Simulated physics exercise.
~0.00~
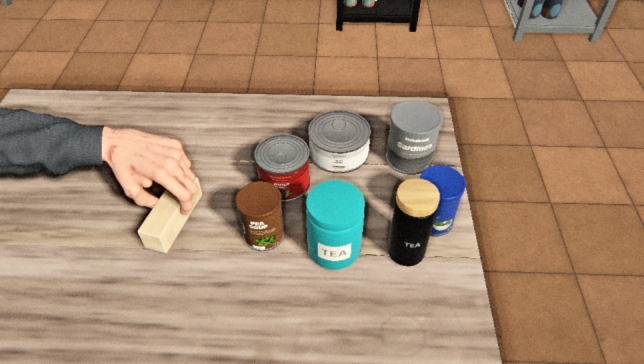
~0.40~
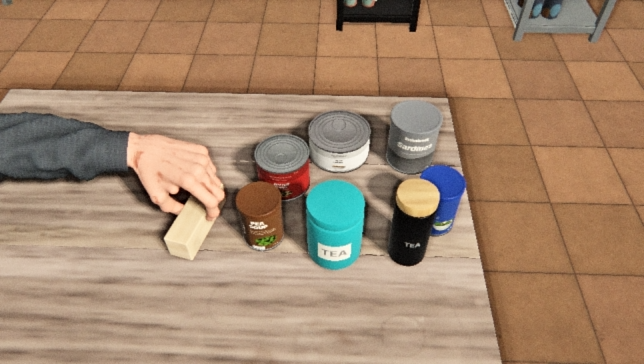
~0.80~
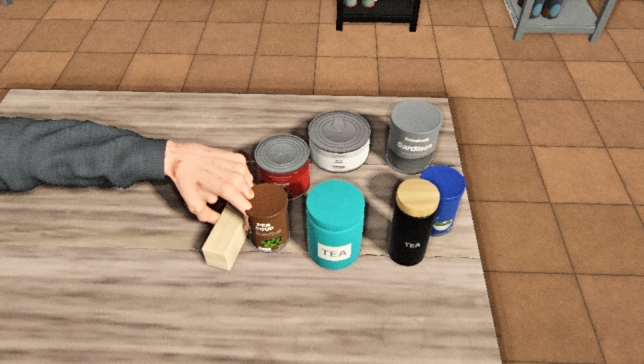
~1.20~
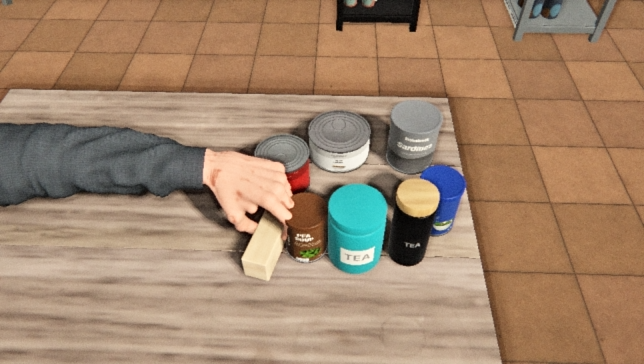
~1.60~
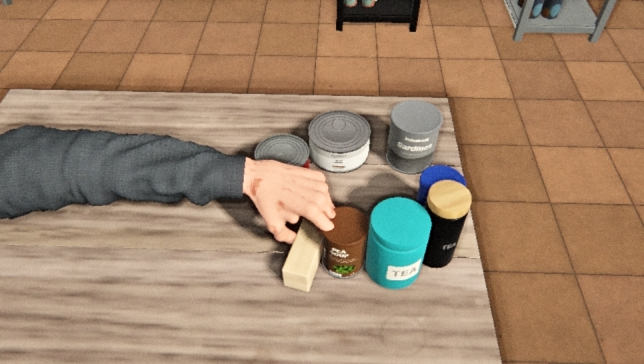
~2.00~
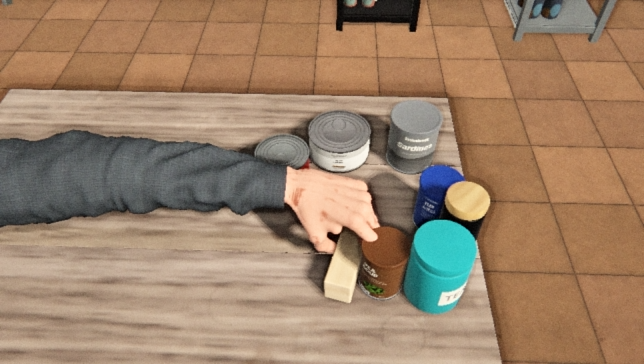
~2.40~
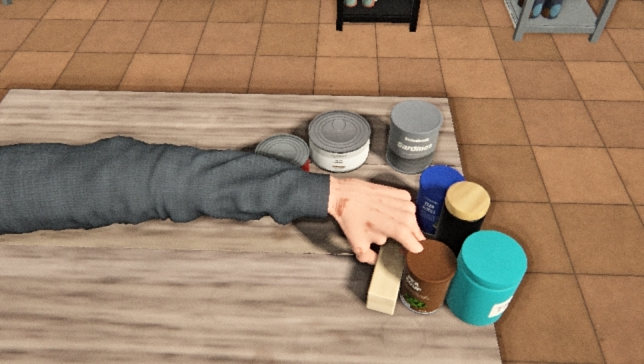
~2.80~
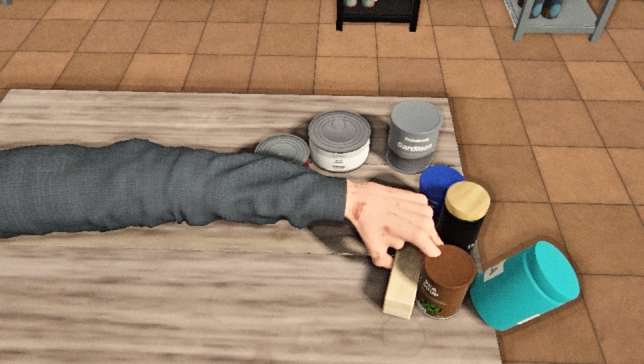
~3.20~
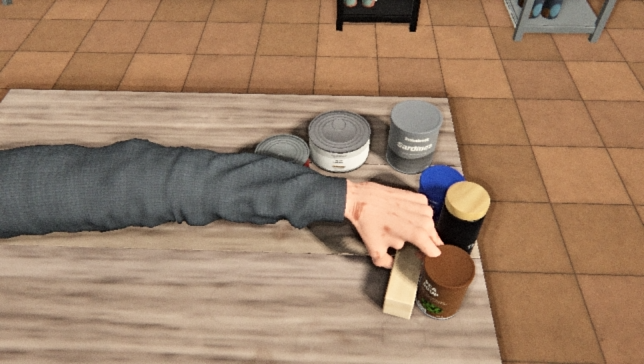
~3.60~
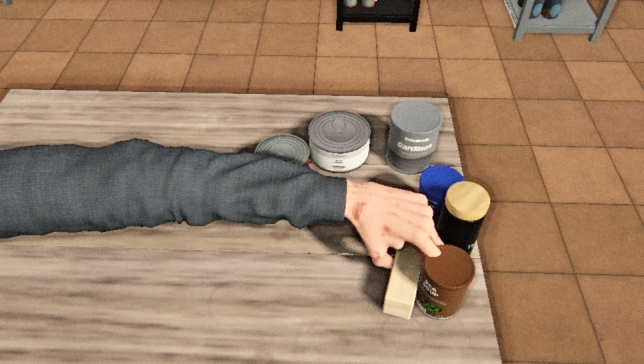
In the video, a hand slides a wooden block rightward across a table, pushing a brown tin into a turquoise jar and shifting a black jar, until the turquoise jar tips off the right edge, while the brown tin and other containers remain upright on the table.
